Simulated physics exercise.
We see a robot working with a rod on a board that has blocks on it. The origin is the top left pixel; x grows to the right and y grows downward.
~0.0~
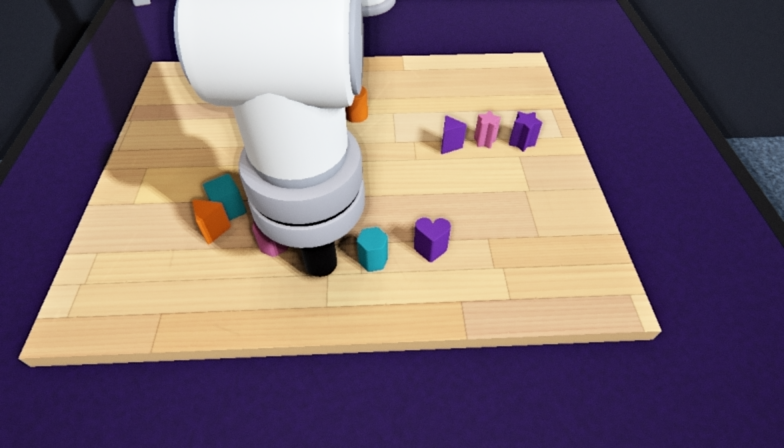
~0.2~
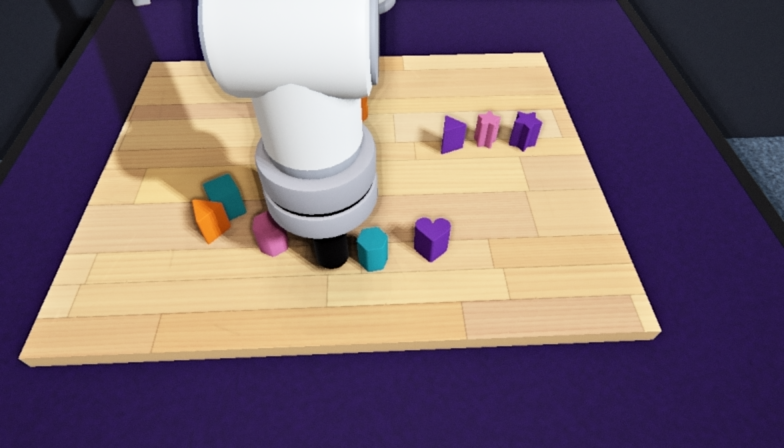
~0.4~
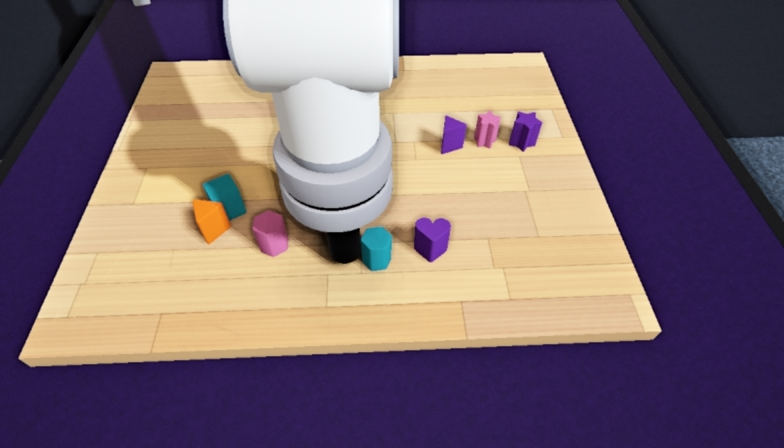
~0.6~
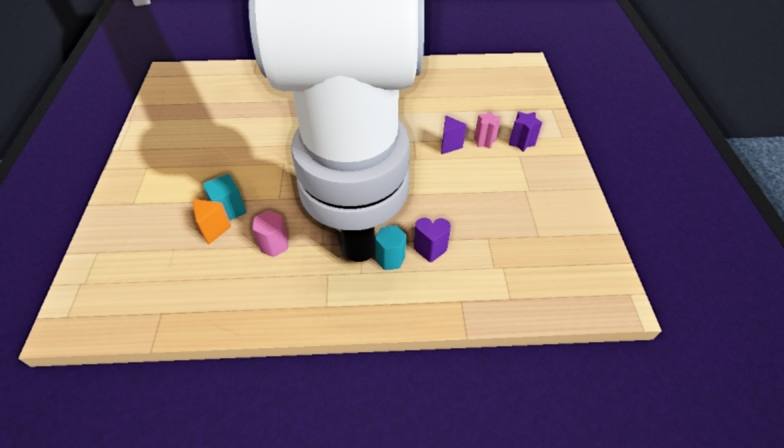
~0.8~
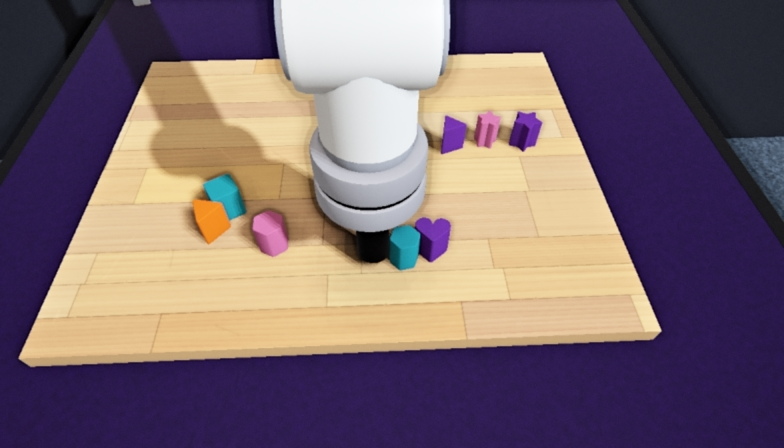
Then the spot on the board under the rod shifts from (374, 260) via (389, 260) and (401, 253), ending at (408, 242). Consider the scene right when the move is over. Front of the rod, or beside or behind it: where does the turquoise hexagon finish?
In the end it is beside or behind the rod.
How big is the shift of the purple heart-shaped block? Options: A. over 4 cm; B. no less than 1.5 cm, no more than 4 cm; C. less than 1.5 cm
B.
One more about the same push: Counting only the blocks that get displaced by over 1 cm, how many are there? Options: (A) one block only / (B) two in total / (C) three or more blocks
It's B.
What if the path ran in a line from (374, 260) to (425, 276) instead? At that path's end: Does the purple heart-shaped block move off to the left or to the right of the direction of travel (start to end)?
Shifts left.
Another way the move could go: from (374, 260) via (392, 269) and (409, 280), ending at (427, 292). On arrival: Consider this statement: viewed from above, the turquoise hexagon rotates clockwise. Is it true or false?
This is false.
The first path, step by step. Halfway along, rod (397, 249); turquoise hexagon (429, 234); purple heart-shaped block (449, 221).
At the end, rod (409, 233); turquoise hexagon (436, 232); purple heart-shaped block (456, 218).
